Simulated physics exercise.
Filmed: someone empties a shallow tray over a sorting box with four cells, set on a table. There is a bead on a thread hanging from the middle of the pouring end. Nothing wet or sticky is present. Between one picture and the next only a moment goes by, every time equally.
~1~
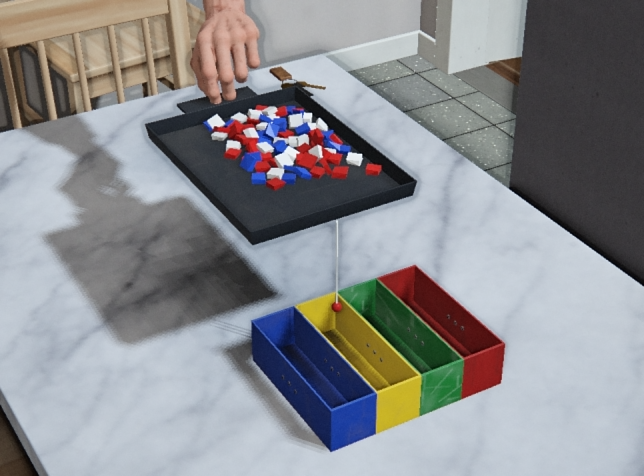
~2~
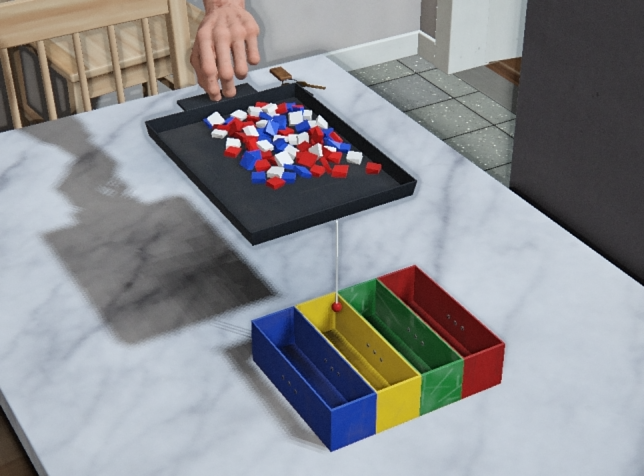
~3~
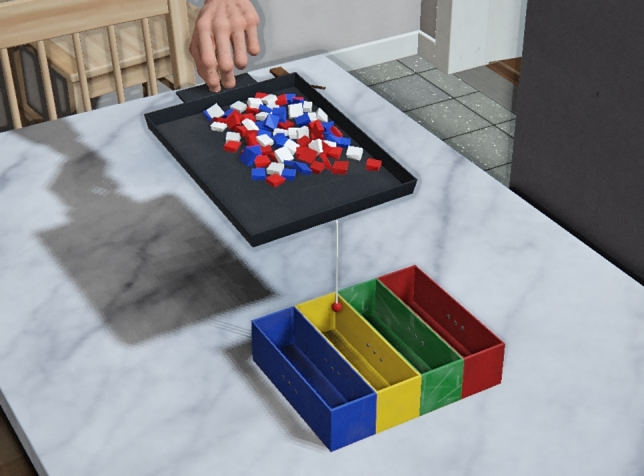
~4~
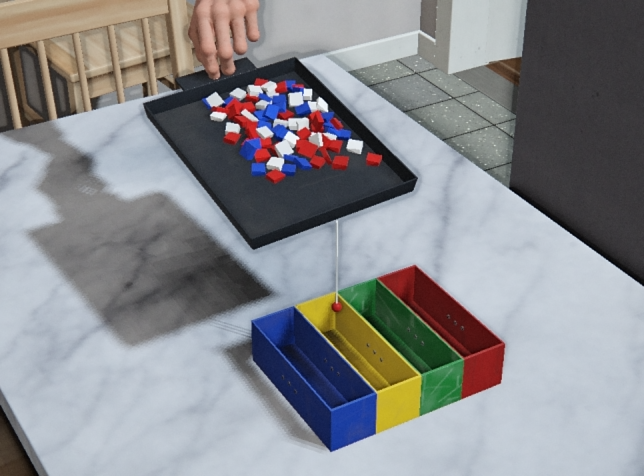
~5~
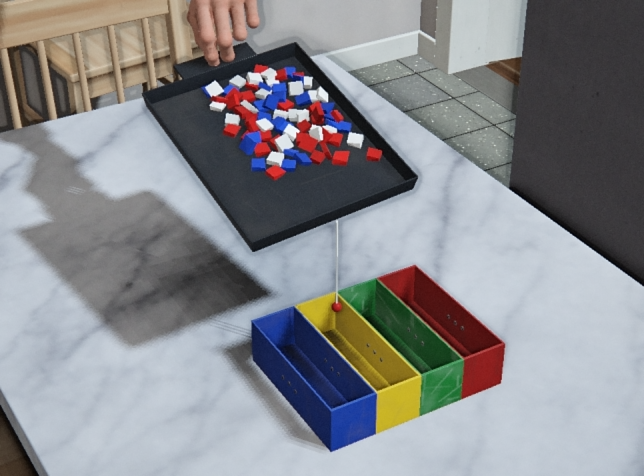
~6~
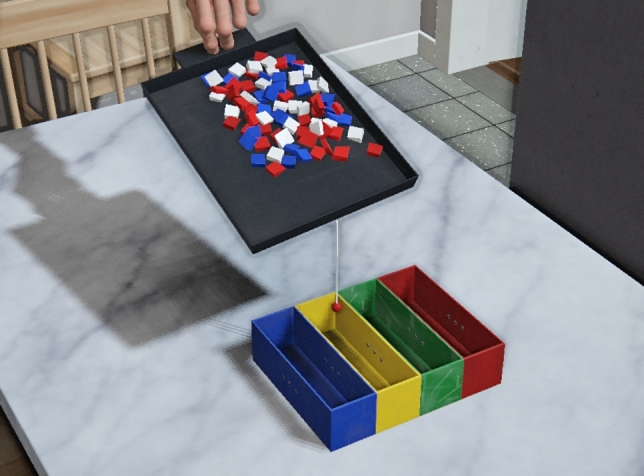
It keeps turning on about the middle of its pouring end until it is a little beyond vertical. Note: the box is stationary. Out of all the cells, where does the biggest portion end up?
In the blue cell.
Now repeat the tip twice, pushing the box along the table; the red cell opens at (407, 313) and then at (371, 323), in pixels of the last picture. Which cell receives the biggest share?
Blue, then the cell in yellow.
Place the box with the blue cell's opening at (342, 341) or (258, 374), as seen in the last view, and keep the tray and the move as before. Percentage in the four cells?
Well, you'd get about 20 per cent and then about 100 per cent.
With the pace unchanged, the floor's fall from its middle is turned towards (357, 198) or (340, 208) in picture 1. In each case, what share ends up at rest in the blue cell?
In order, 0 in a hundred and 10 in a hundred.
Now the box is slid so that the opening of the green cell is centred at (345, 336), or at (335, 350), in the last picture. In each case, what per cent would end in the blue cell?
Near 30 % and 20 %.
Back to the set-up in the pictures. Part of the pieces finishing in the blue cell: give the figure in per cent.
Roughly 50 percent.
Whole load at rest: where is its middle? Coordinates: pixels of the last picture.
Roughly at pixel (300, 392).
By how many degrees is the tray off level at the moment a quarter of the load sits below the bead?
75 degrees.
Soon, tray tipped steeply; nearly all on the tray; a small part falling or outside the box.
A while on, tray tipped past a quarter turn; about two thirds on the tray; about a quarter in the blue cell; a stray few in the yellow cell; a small part falling or outside the box.
Towards the end, tray tipped past a quarter turn; about half in the blue cell; a small part in the yellow cell; about a third falling or outside the box.
Finally, tray tipped past a quarter turn; about half in the blue cell; a small part in the yellow cell; none in the green cell; none in the red cell; about a third outside the box.
